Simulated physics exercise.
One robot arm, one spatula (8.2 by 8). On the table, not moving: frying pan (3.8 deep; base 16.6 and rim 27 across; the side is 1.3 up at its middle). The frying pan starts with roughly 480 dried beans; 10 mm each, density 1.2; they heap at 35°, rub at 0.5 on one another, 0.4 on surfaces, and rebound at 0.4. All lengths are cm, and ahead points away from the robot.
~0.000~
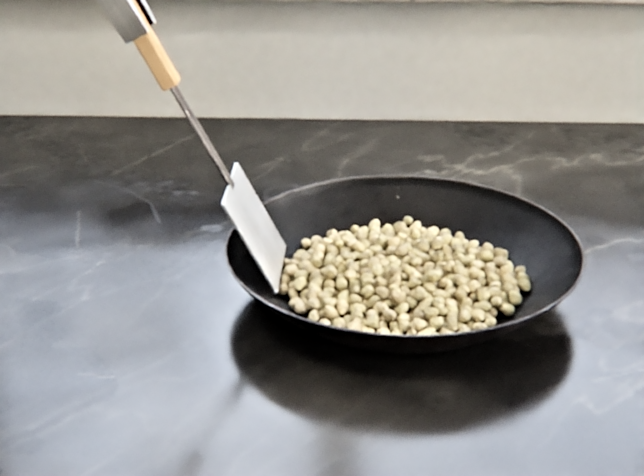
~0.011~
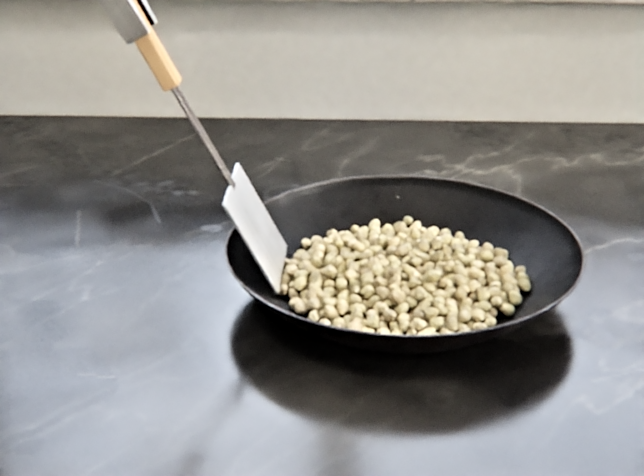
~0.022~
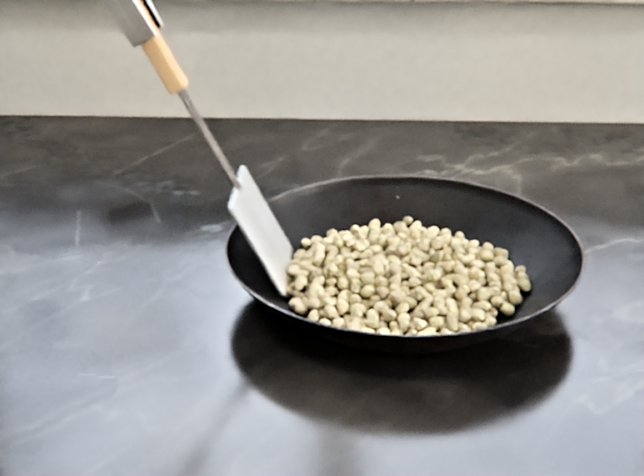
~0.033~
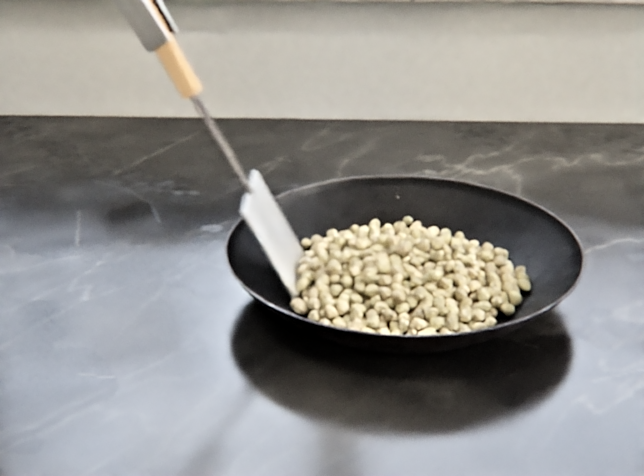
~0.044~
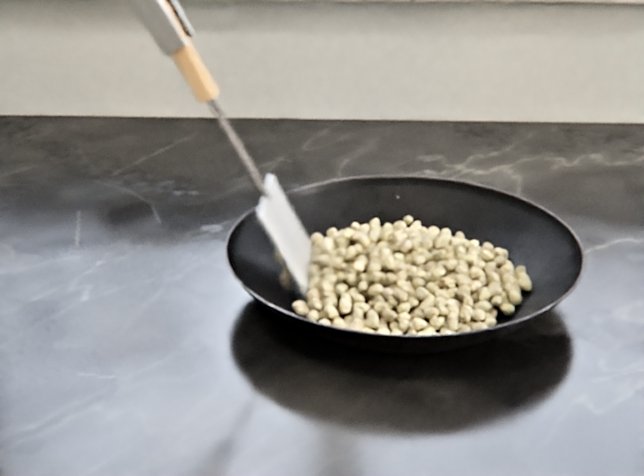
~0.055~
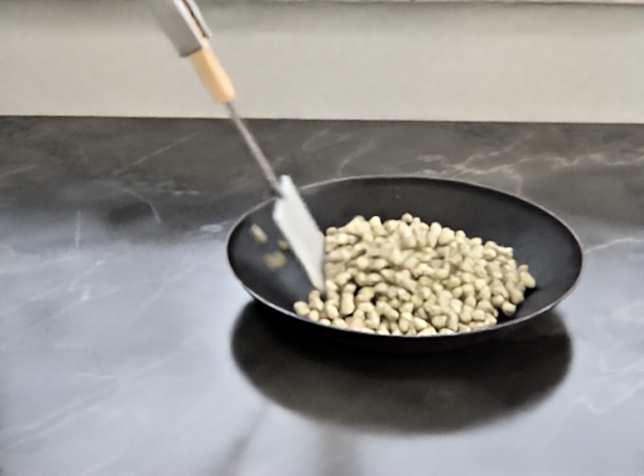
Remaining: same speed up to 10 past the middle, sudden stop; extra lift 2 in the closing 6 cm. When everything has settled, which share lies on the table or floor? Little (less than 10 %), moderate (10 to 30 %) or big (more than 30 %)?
A big share, more than 30 %, ends on the table or floor.
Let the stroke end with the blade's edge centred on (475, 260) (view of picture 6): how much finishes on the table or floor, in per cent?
About 5 per cent.
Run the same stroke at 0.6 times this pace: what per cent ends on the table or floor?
Some 25 per cent.
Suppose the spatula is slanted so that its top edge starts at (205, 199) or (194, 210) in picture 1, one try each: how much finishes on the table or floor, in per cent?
Some 35 and 40 per cent.
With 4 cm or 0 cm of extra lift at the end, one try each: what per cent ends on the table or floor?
Some 30 and 45 per cent.
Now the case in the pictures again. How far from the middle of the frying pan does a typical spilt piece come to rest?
About 30 cm.
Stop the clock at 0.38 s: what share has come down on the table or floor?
Some 25 per cent.
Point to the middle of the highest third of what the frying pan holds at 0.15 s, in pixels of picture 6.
At about (503, 254).
After 0.10 s, sloping 63°, highest piece 11 above the table; 477 in the frying pan, 2 on the blade or in flight.
After 0.15 s, sloping 63°, highest piece 16 above the table; 475 in the frying pan, 4 on the blade or in flight.
After 0.38 s, sloping 63°, highest piece 14 above the table; 300 in the frying pan, 125 on the table or floor, 54 on the blade or in flight.
After 1.43 s, sloping 63°, highest piece 3 above the table; 300 in the frying pan, 179 on the table or floor.
In the end, 300 in the frying pan, 179 on the table or floor. That is 37 % on the table or floor.
